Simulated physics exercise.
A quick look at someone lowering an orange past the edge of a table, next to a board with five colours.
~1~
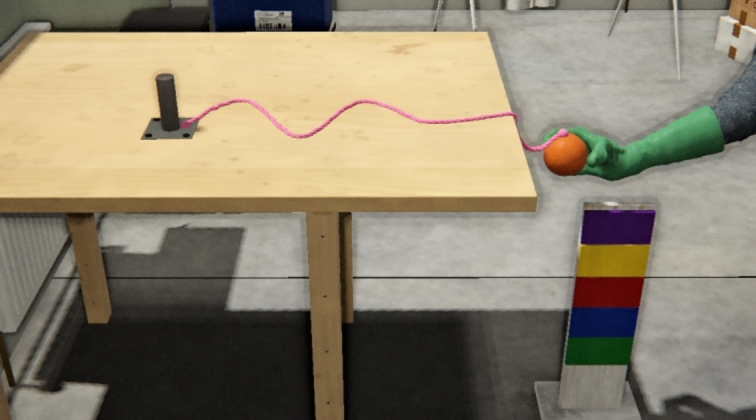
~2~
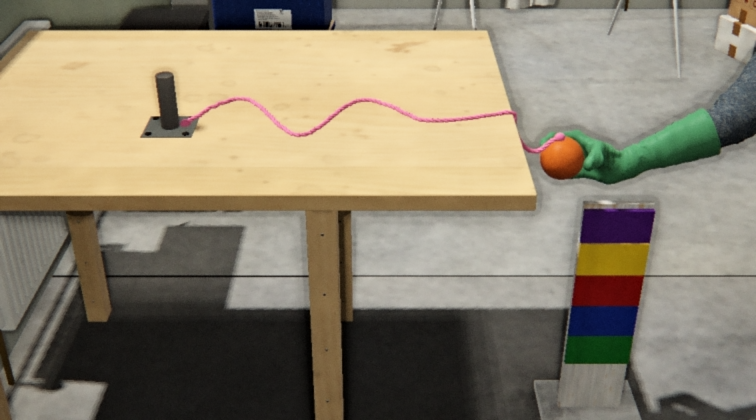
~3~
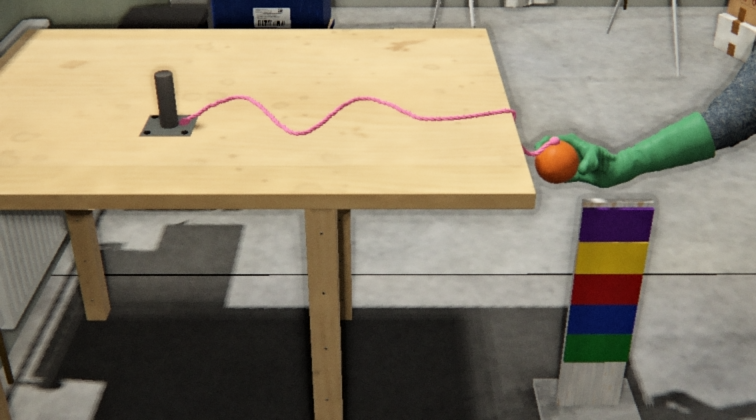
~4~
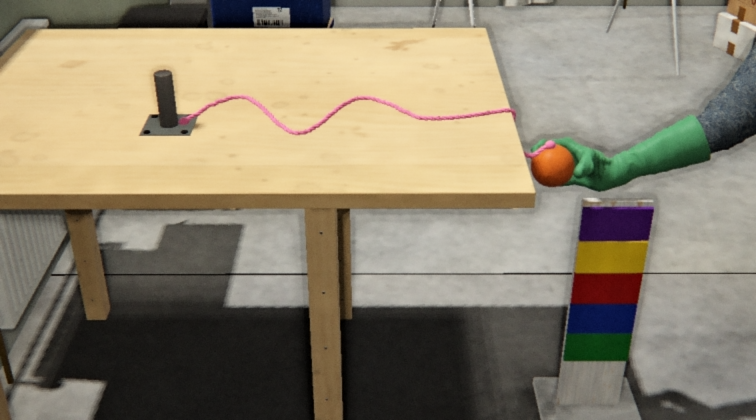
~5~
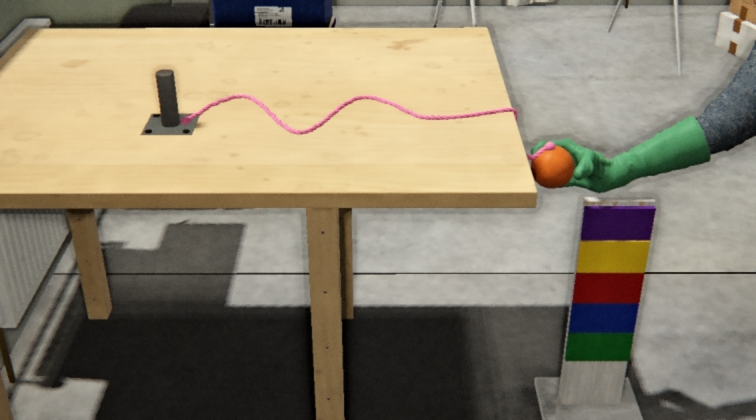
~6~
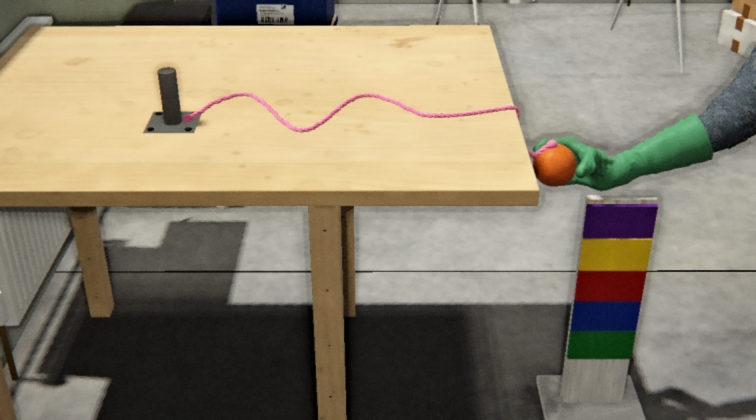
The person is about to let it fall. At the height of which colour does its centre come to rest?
The cord holds its middle at blue.
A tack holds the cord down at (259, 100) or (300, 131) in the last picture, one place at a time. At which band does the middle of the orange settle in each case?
It would be red; yellow.
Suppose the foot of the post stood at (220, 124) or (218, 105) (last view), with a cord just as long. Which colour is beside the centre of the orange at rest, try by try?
It would be green; green.
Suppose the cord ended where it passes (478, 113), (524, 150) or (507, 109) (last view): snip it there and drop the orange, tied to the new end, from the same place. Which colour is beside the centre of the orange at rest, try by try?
It would be purple; red; yellow.
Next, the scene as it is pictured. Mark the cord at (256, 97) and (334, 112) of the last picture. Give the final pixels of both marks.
They go to (291, 119) and to (444, 115).
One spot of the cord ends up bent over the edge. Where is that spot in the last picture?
The one at (385, 99).
Soon after, orange near (472, 322); level with blue.
After that, orange near (516, 331); level with blue.
In the end, orange near (495, 332); level with blue. At blue.
